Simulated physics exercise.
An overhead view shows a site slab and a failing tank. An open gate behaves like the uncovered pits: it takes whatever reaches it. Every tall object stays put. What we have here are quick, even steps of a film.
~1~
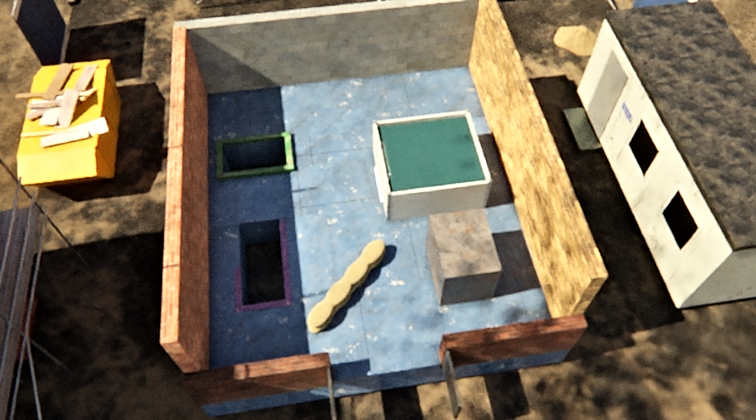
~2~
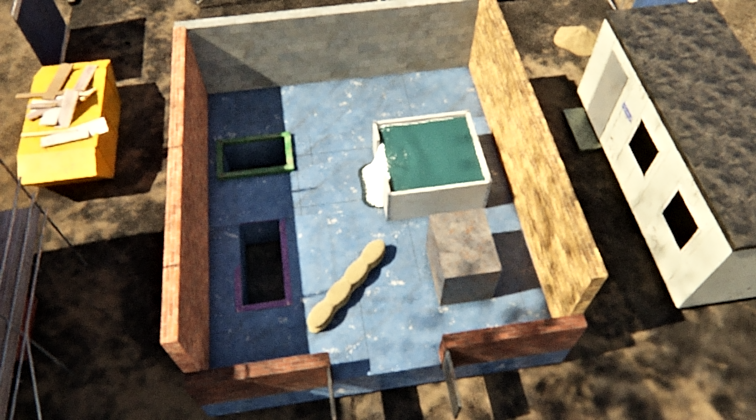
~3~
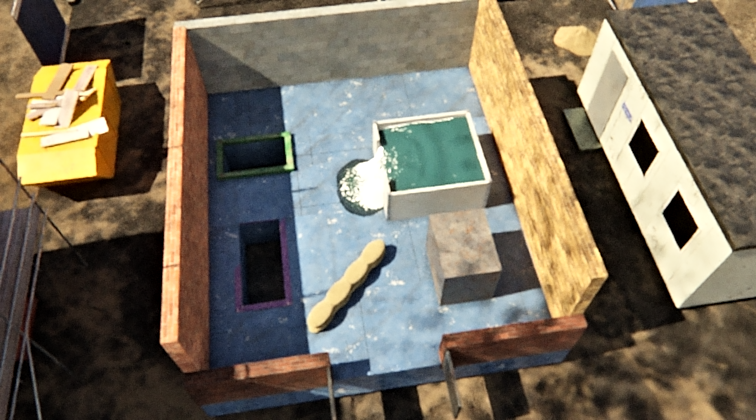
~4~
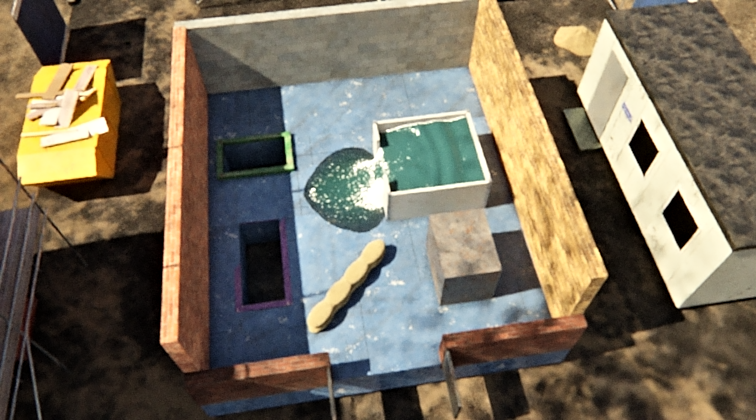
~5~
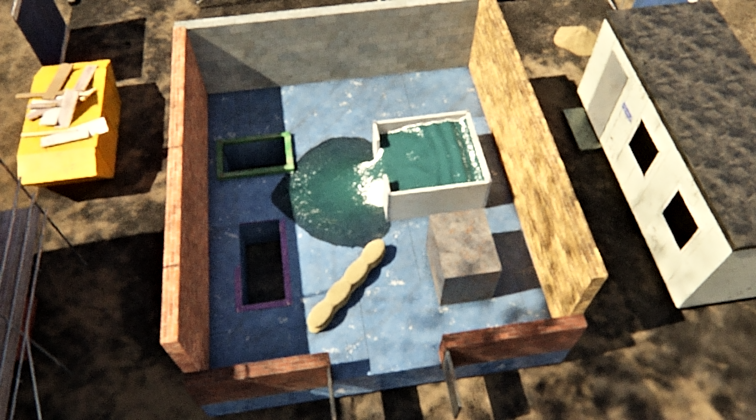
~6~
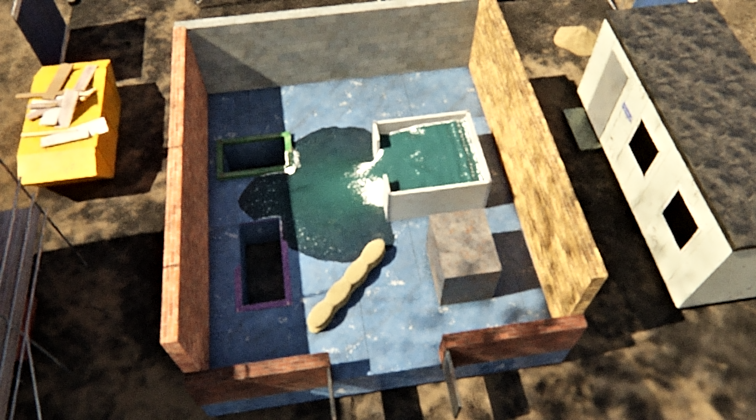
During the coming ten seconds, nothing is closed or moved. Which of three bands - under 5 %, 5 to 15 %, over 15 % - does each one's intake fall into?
Bands: The gate falls in the under 5 % band; the purple pit falls in the over 15 % band; the green pit falls in the 5 to 15 % band.
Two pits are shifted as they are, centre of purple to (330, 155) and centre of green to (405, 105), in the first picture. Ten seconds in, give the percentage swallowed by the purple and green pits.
Purple 50%, green 0%.
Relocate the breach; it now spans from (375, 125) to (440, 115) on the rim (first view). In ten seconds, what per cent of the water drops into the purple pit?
I'd estimate the purple pit takes around 8 percent.
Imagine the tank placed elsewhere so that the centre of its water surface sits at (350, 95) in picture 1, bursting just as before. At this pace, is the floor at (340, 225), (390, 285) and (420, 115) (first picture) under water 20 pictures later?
Outcome, in sequence: Wetted, unwetted, unwetted.
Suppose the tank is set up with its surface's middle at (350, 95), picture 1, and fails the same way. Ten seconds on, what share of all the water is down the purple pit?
Within ten seconds the purple pit collects 12 percent of the total.
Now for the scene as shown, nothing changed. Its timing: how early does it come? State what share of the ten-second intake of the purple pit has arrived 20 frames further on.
I get 50 per cent.
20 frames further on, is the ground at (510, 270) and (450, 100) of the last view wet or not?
High and dry, then high and dry.
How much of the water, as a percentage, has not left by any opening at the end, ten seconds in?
Some 50 per cent.
A moment on, water covers 30 % of the floor; the gate 0 %, the purple pit 4 %, the green pit 2 %.
Next, water covers 40 % of the floor; the gate 0 %, the purple pit 11 %, the green pit 5 %.
Then, water covers 45 % of the floor; the gate 0 %, the purple pit 20 %, the green pit 7 %.
Later, water covers 65 % of the floor; the gate 0 %, the purple pit 30 %, the green pit 8 %.
In the end, water covers 85 % of the floor; the gate 2 %, the purple pit 39 %, the green pit 8 %.
